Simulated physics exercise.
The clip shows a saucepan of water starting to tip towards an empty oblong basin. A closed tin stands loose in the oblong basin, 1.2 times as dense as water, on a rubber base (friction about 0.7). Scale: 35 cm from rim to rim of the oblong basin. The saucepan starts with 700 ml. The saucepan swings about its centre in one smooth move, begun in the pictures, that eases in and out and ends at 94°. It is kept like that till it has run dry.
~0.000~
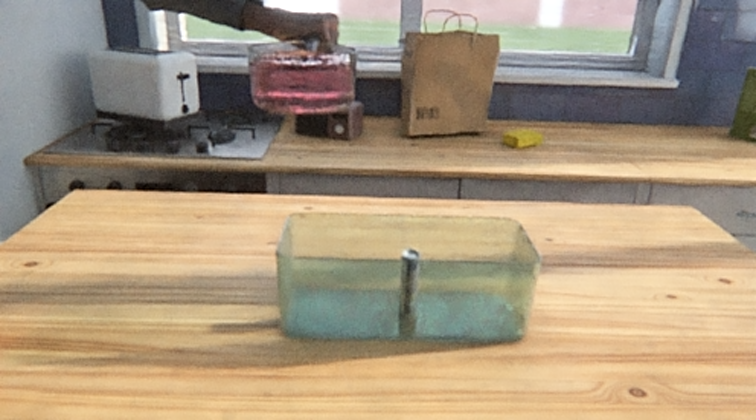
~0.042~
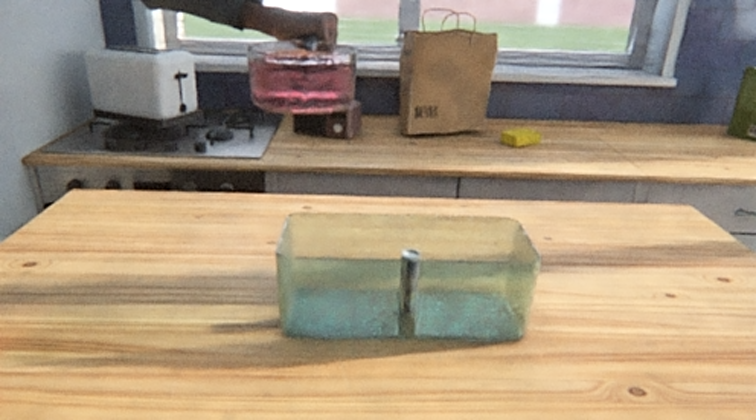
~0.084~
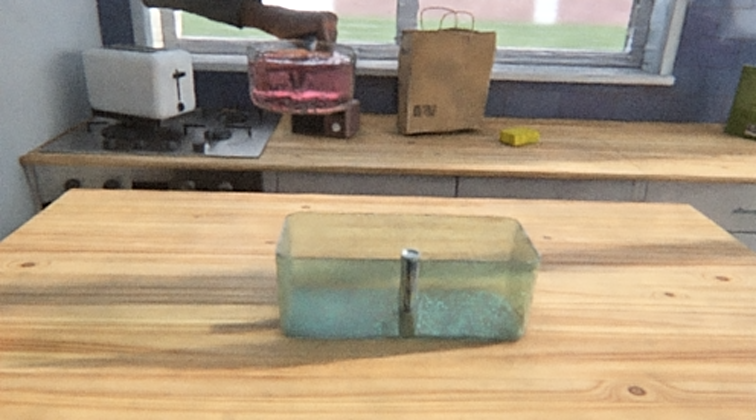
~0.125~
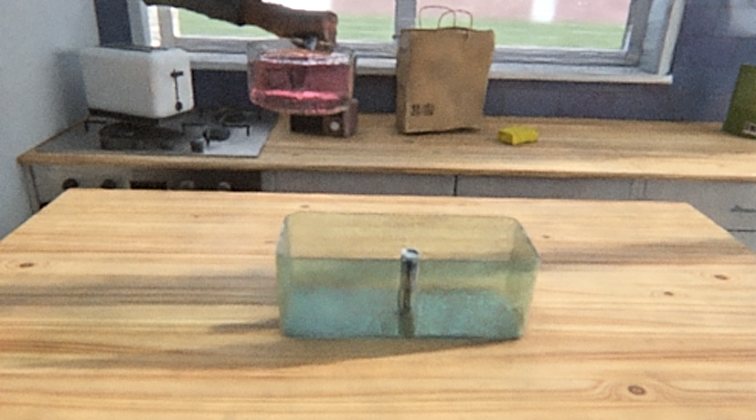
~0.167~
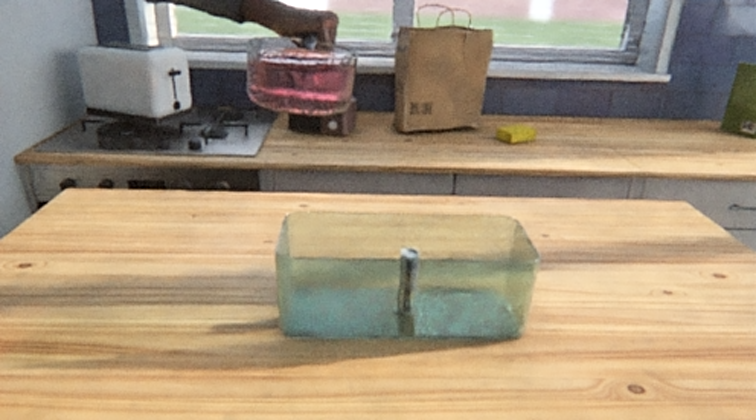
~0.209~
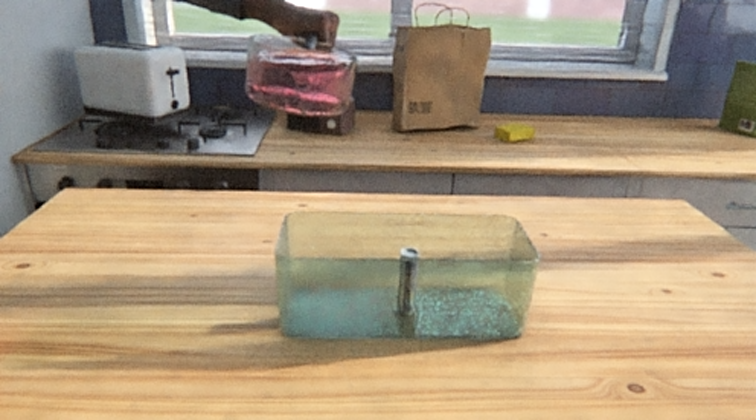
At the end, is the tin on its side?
It keeps standing.
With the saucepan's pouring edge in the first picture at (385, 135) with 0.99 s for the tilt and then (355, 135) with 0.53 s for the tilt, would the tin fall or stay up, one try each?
First it remains upright; then it topples.
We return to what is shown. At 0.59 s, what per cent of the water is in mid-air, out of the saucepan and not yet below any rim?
Near 34 in a hundred.
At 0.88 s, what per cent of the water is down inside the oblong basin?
Some 62 per cent.
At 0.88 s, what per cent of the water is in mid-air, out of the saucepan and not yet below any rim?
Some 22 per cent.
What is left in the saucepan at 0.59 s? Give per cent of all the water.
Some 62 per cent.
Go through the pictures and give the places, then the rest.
The first frame shows tilt 0°; pouring edge (356, 52); surface from (253, 57) to (354, 60); the oblong basin's rim runs from (283, 234) to (530, 241); the tin's top is at (411, 257).
The second frame shows tilt 0°; pouring edge (356, 52); surface from (252, 56) to (354, 60).
The third frame shows tilt 2°; pouring edge (356, 53); surface from (252, 56) to (354, 60).
The fourth frame shows tilt 4°; pouring edge (356, 55); surface from (252, 55) to (354, 60).
The fifth frame shows tilt 6°; pouring edge (357, 57); surface from (252, 55) to (354, 60).
The sixth frame shows tilt 10°; pouring edge (357, 60); surface from (251, 54) to (355, 60).
Then, 0.59 s in, the tilt is 61° and 62 per cent is still to pour; the tin stands where it began.
Then, 0.88 s in, the tilt is 91° and 15 per cent is still to pour; the tin stands where it began.
Then, 1.17 s in, the tilt is 94° and 3 per cent is still to pour; the tin leans 4°.
Then, 1.49 s in, the tilt is 94° and 1 per cent is still to pour; the tin stands where it began.
Finally, the tin stands where it began.
